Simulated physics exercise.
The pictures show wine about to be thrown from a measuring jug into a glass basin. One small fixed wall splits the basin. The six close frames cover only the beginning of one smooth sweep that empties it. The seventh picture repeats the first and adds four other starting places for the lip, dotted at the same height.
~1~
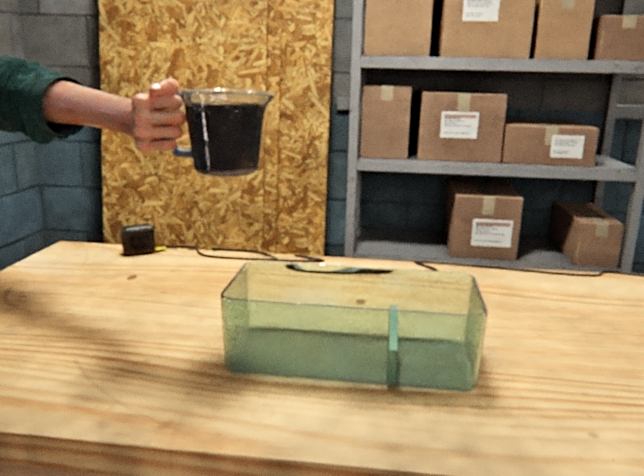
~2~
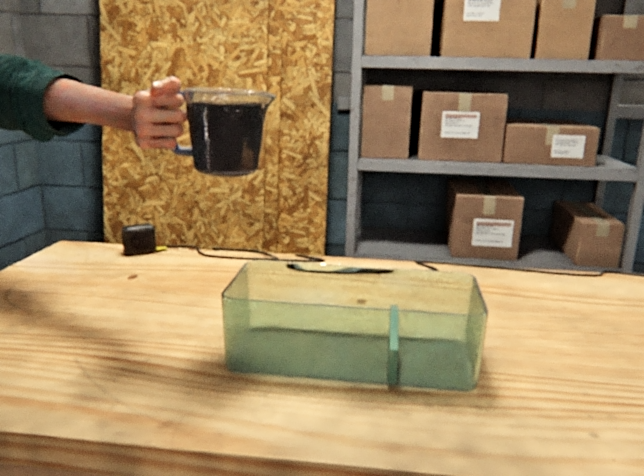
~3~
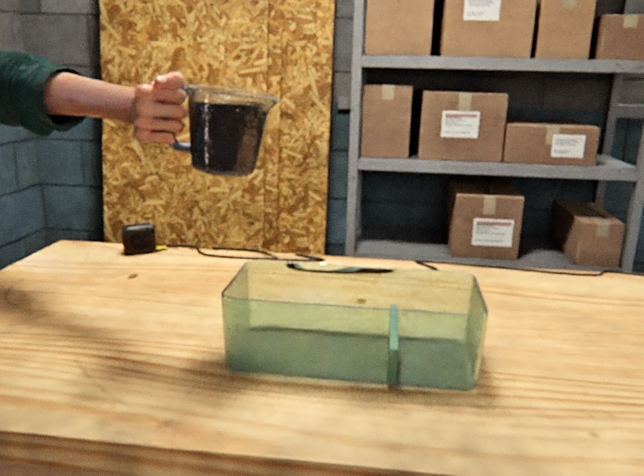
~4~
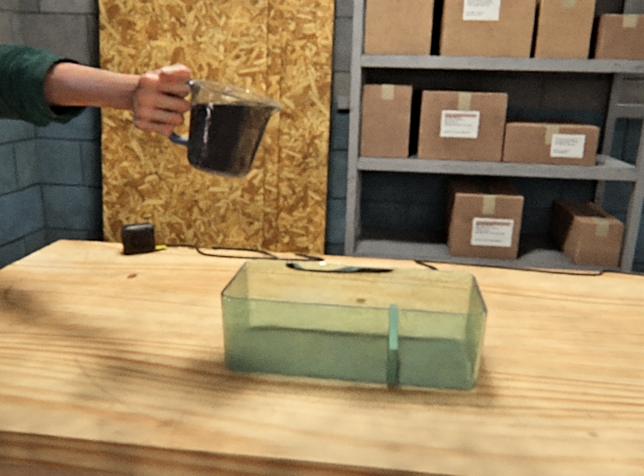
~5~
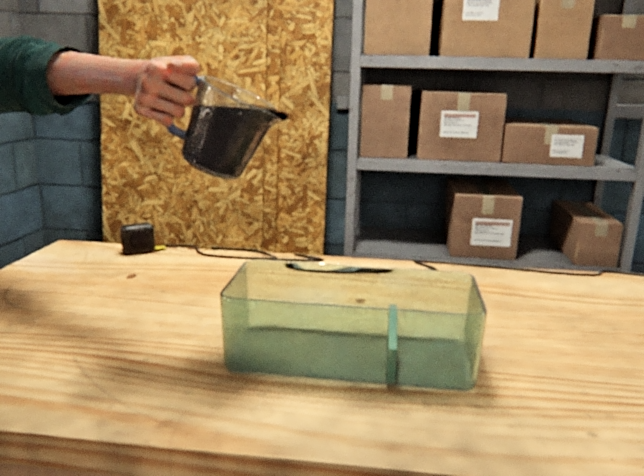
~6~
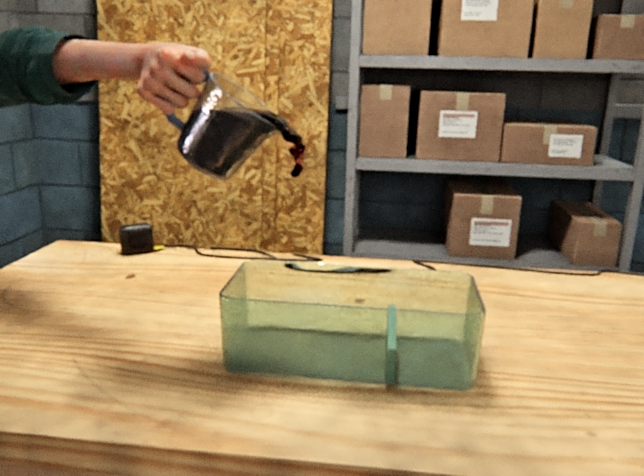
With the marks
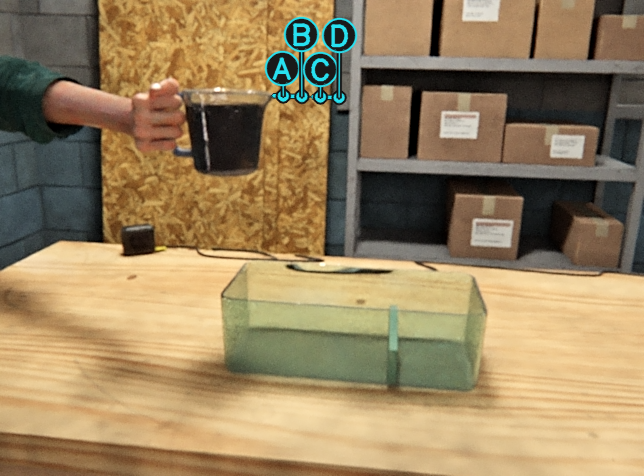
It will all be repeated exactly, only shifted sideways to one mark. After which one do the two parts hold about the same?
Place D does it best.
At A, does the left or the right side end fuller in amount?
The left one.
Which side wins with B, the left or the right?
More ends on the left.
On the marked copy, A at (283, 96); B at (301, 96); C at (320, 97); D at (339, 97).
For place A, about 94 % ends left of the wall and 4 % right of it.
For place B, about 91 % ends left of the wall and 5 % right of it; 4 % is lost outside.
For place C, about 87 % ends left of the wall and 8 % right of it; 6 % is lost outside.
For place D, about 53 % ends left of the wall and 44 % right of it.
